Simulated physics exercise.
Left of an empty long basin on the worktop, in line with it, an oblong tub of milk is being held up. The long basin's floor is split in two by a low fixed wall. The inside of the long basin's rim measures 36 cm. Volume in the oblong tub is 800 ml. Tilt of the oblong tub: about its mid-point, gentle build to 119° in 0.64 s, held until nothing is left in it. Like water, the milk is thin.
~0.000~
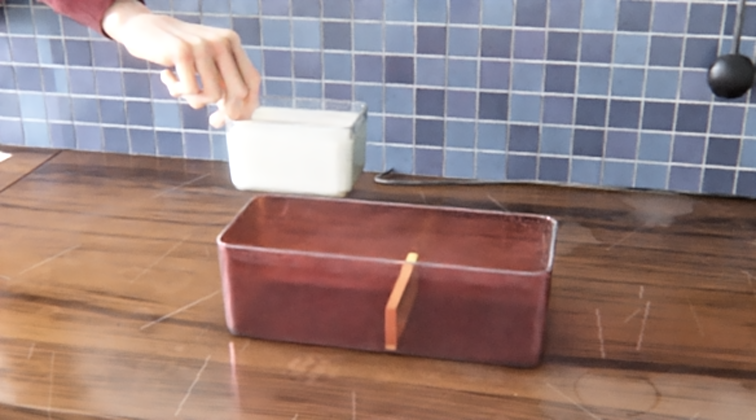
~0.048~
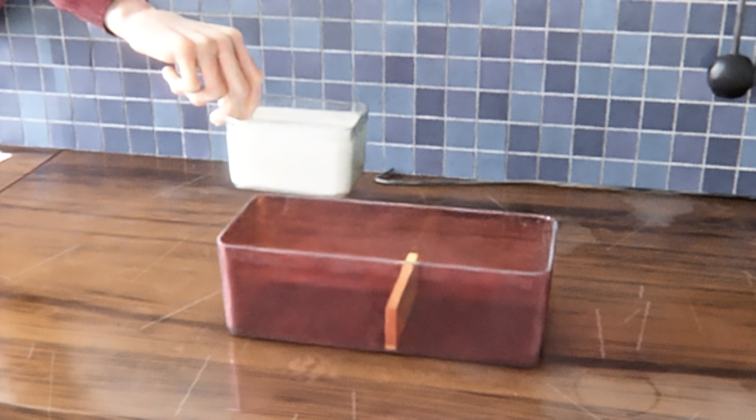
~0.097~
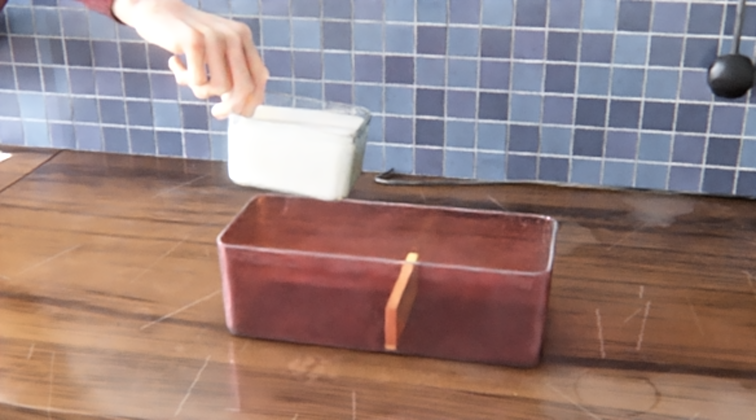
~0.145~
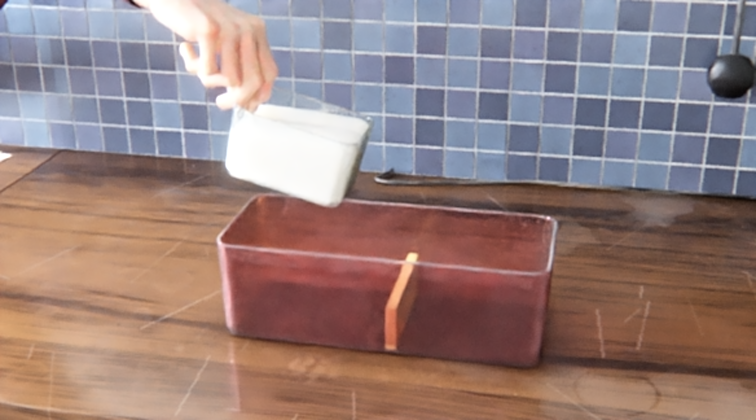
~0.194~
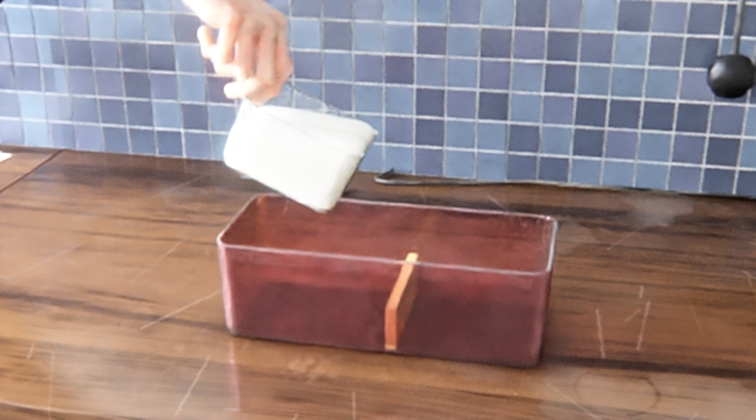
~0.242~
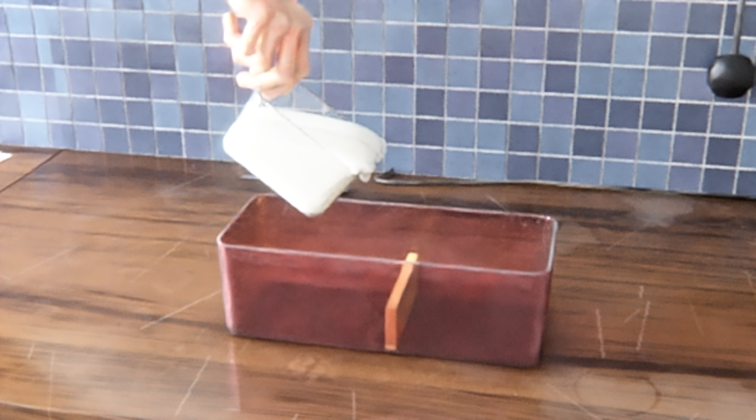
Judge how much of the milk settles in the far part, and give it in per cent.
Some 40 per cent settles in the far part.
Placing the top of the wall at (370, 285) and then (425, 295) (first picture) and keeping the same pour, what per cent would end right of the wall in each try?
70 % and 25 %.
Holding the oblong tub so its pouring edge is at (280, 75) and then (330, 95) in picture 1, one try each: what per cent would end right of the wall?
Some 5 and 15 per cent, in that order.
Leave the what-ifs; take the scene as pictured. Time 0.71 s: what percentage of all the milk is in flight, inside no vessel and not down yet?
In-air share: About 6 %.
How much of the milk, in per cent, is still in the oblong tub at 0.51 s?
Near 14 in a hundred.
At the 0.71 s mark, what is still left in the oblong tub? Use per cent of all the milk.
1 %.
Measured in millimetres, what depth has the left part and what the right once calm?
Final reading - left some 18 mm, right some 14 mm.
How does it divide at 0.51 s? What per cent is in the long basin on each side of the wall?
Around 32 on the left and around 38 on the right.
After 0.51 s the tilt is 107° and 14 per cent is still to pour, 31 is left of the wall and 39 right of it.
After 0.71 s the tilt is 119° and 1 per cent is still to pour, 55 is left of the wall and 38 right of it.
After 0.92 s the tilt is 119° and 0 per cent is still to pour, 57 is left of the wall and 40 right of it.
After 1.14 s the tilt is 119° and 0 per cent is still to pour, 57 is left of the wall and 40 right of it.
In the end 57 per cent lies left of the wall, 40 right of it and 3 outside.
